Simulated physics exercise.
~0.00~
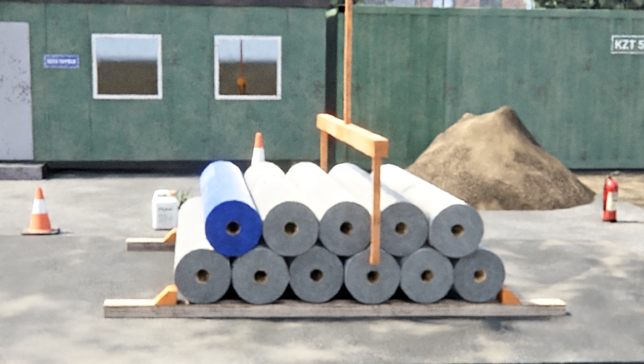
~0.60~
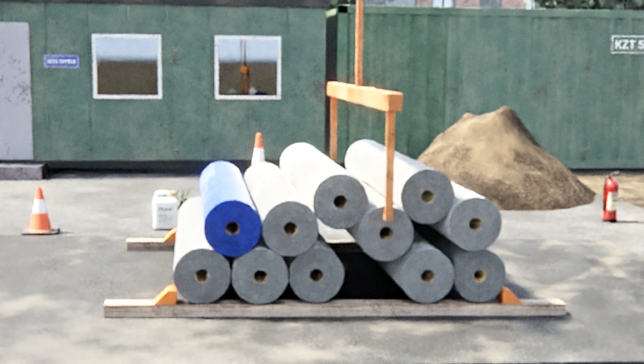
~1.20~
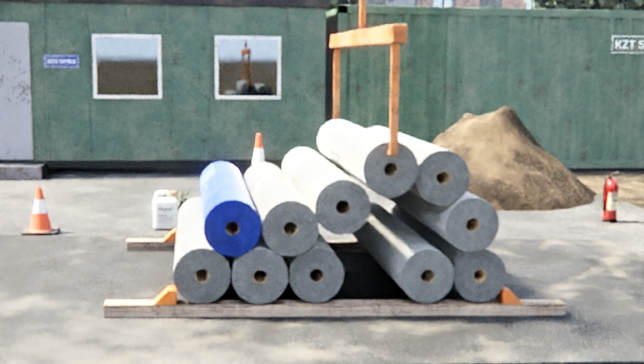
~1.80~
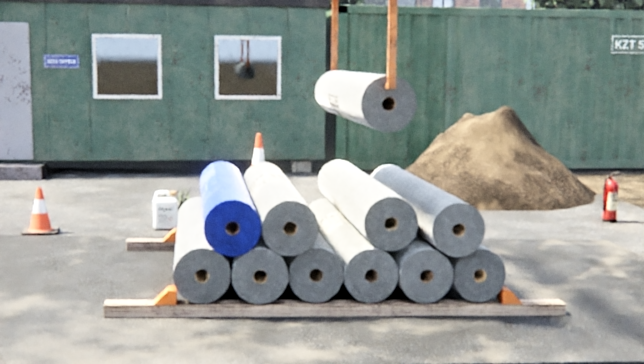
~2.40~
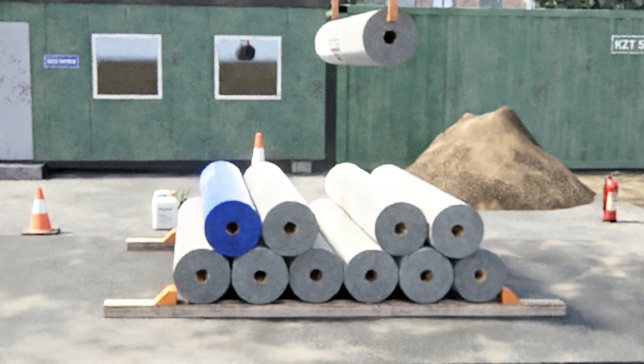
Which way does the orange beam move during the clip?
The orange beam moves up, carrying one roll above the stack.
